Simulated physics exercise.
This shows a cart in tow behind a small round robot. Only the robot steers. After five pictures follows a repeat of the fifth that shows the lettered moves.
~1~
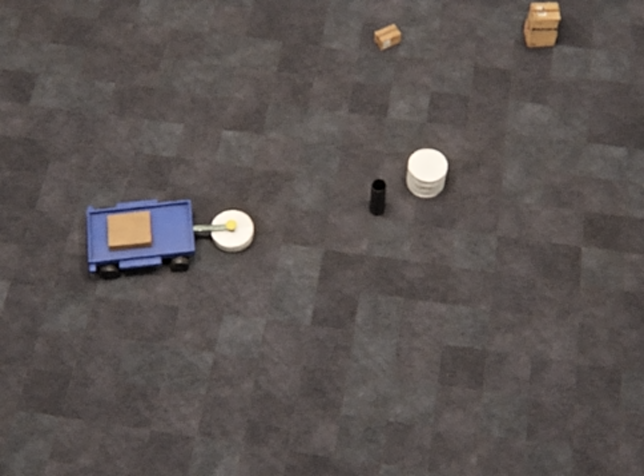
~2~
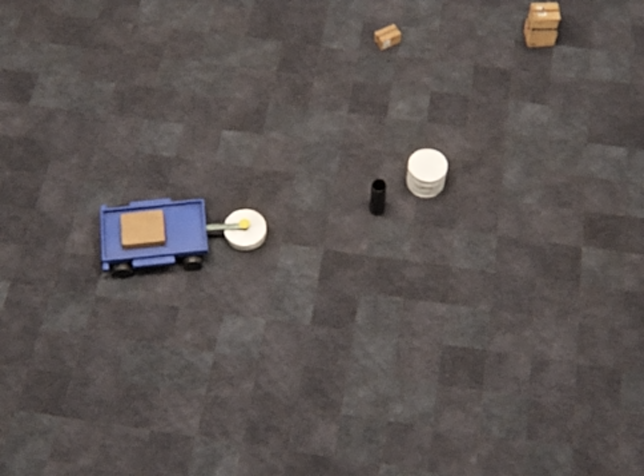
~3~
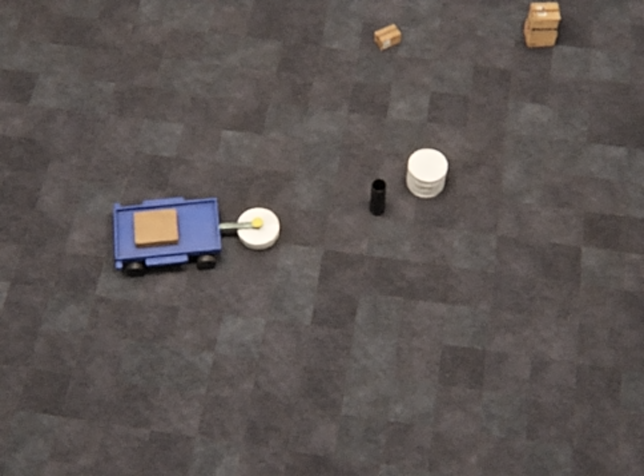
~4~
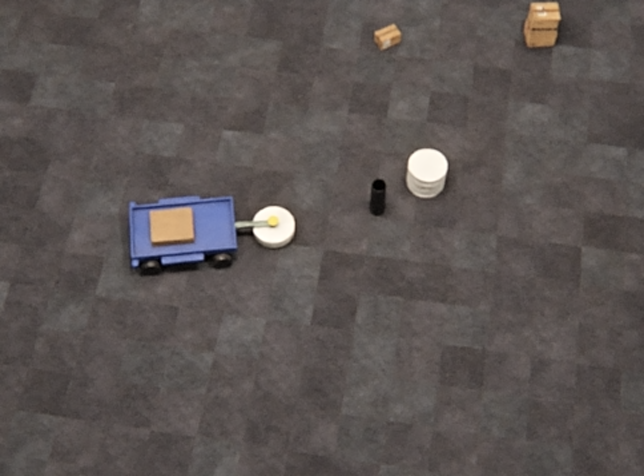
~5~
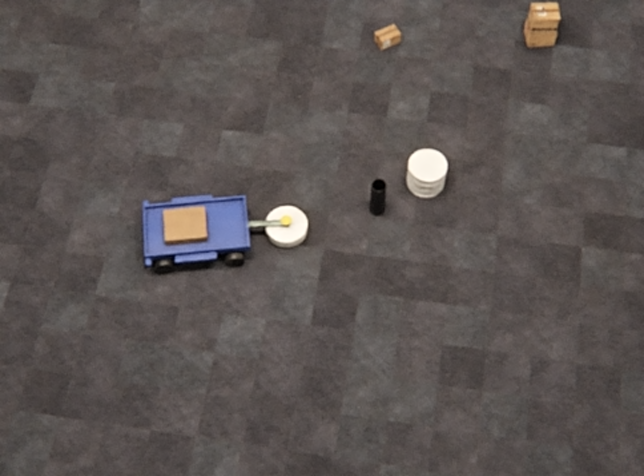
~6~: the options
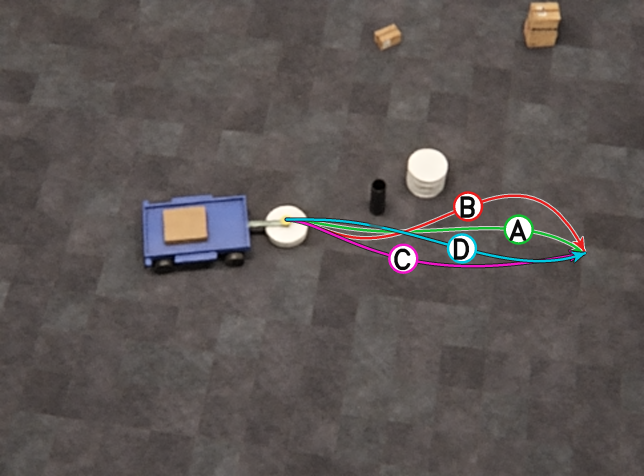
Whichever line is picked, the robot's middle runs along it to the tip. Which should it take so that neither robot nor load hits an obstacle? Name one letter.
C.
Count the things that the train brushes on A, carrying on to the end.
One.
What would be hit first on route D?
It meets the black post.
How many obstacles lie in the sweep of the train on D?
It touches one.
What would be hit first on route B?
It meets the black post.
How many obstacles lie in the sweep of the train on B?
In all, two.
On the marked copy, A from (286, 220) via (441, 230) to (585, 253); B from (286, 220) via (448, 215) to (584, 251); C from (286, 220) via (435, 264) to (583, 254); D from (286, 220) via (439, 242) to (585, 253).
Following C. Soon after the start, robot (385, 260), cart (297, 235).
Later, robot (494, 271), cart (404, 255).
In the end, robot (583, 259), cart (494, 259); nothing has been touched.
As for the rest, A meets the black post; B meets the black post and white tub; D meets the black post.
